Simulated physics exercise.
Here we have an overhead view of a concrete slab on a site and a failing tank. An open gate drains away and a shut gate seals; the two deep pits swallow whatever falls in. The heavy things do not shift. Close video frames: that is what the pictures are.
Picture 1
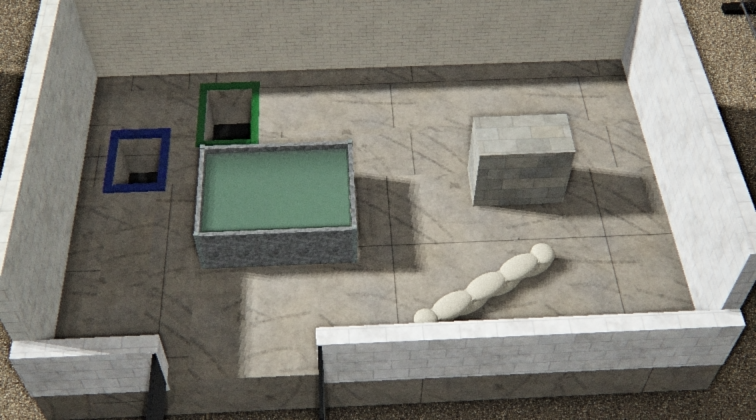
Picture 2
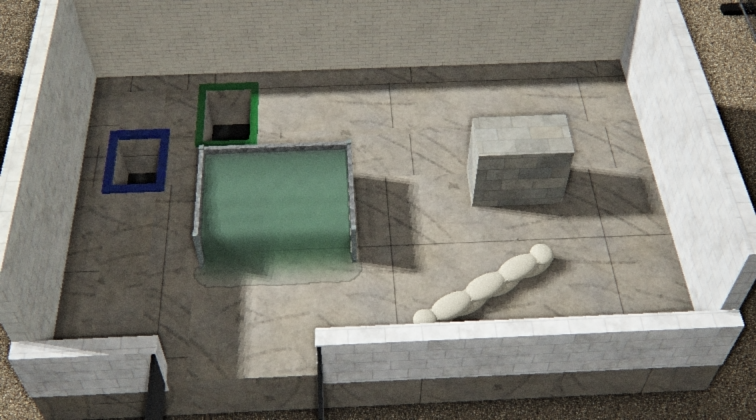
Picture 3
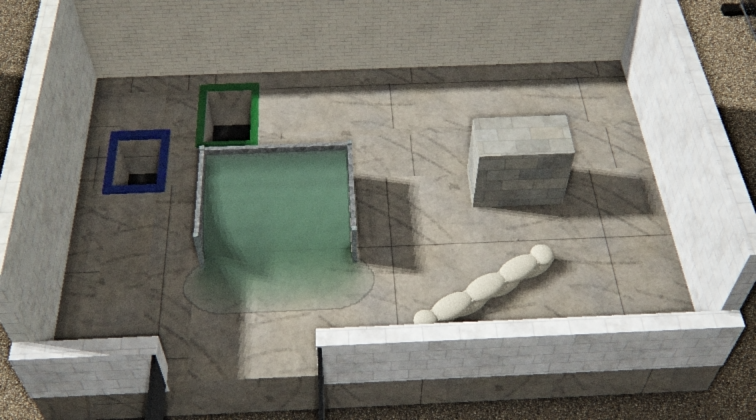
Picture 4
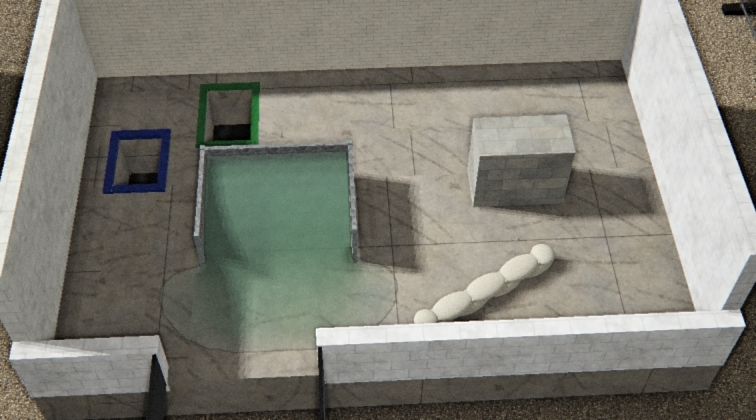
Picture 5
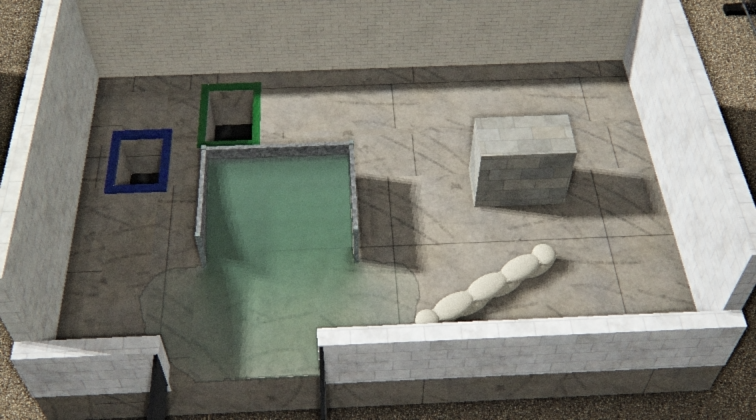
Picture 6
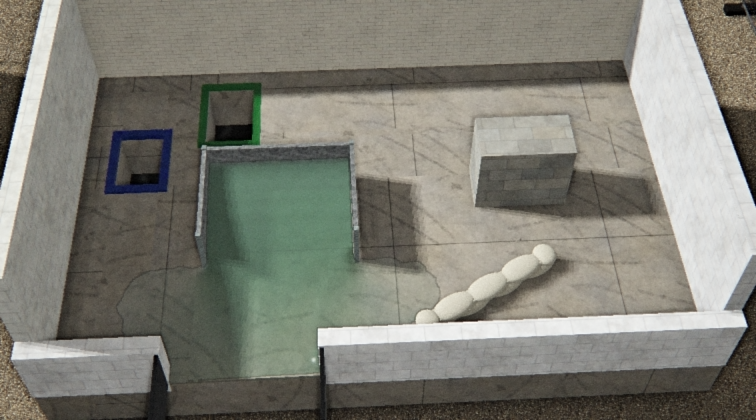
The clip shows an open tank of green water on a walled slab with a block and a sandbag row; its front side gives way, and water pours out, spreading across the floor to the gap in the front wall.
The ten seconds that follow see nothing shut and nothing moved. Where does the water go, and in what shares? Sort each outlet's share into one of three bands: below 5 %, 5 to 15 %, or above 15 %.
Shares: The gate gets above 15 %; the green pit gets below 5 %; the blue pit gets below 5 %.
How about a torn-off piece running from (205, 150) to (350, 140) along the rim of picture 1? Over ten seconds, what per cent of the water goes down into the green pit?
I'd estimate the green pit takes around 50 percent.
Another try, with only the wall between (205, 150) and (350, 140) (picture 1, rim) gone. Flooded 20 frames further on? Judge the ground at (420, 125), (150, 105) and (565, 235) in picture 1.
Spot by spot: Soaked through, then soaked through, then unaffected.
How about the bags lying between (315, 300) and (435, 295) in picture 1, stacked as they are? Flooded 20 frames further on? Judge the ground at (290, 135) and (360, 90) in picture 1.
Untouched, then untouched.
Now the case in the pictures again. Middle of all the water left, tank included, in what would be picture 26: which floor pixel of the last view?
Around pixel (333, 278).
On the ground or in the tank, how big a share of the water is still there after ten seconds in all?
Estimate: Near 38 %.
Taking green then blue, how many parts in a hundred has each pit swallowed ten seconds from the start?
About 0 and 0 per cent.
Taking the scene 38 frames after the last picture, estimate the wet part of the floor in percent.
Roughly 50 percent.
A moment on, water covers 15 % of the floor; the gate 20 %, the green pit 0 %, the blue pit 0 %.
Next, water covers 25 % of the floor; the gate 37 %, the green pit 0 %, the blue pit 0 %.
Then, water covers 45 % of the floor; the gate 49 %, the green pit 0 %, the blue pit 0 %.
Later, water covers 50 % of the floor; the gate 58 %, the green pit 0 %, the blue pit 0 %.
In the end, water covers 65 % of the floor; the gate 62 %, the green pit 1 %, the blue pit 0 %.
